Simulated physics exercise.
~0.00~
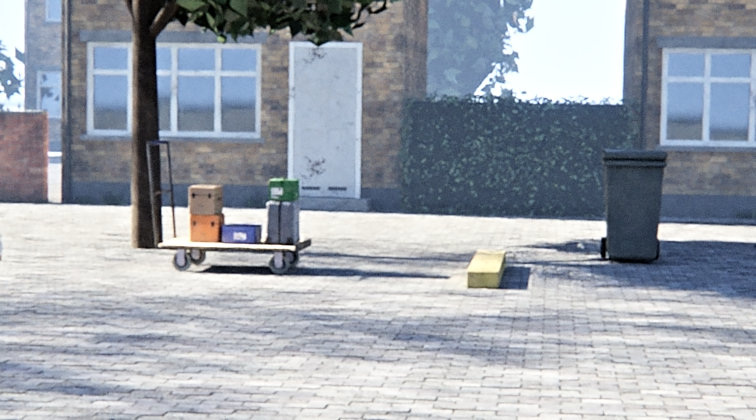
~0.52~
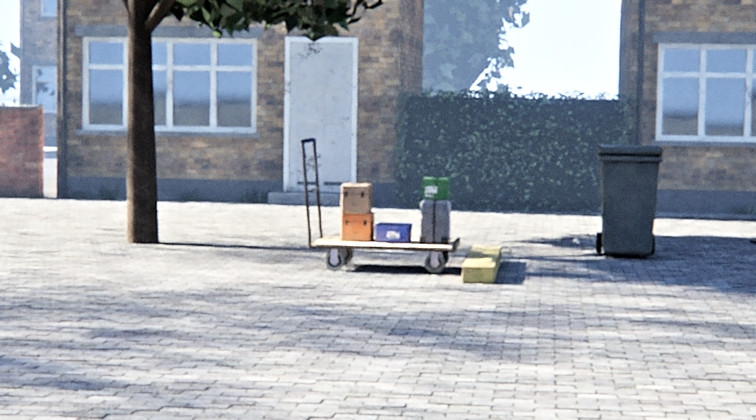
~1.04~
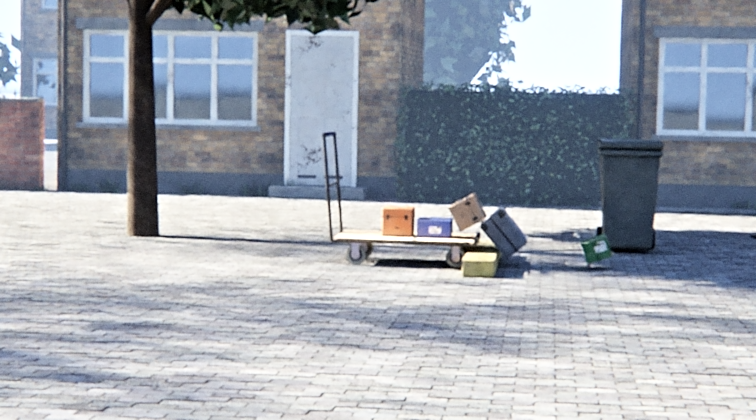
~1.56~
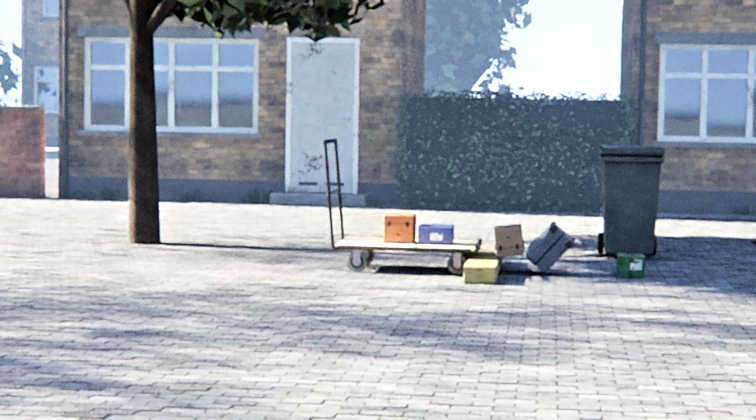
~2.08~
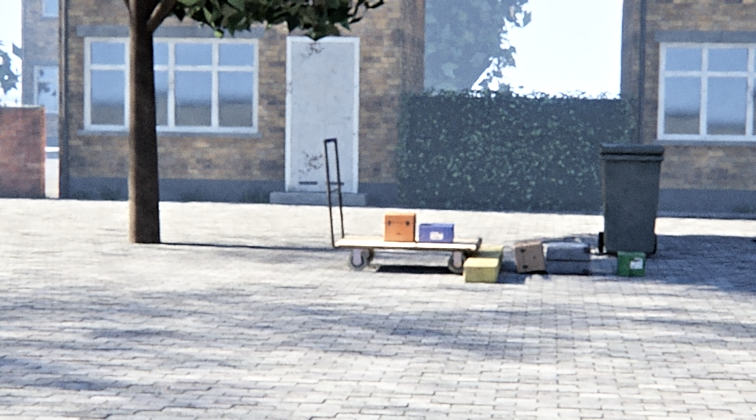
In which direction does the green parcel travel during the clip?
The green parcel travels to the right, first riding on the trolley and then tumbling off its front end onto the paving near the dark bin.
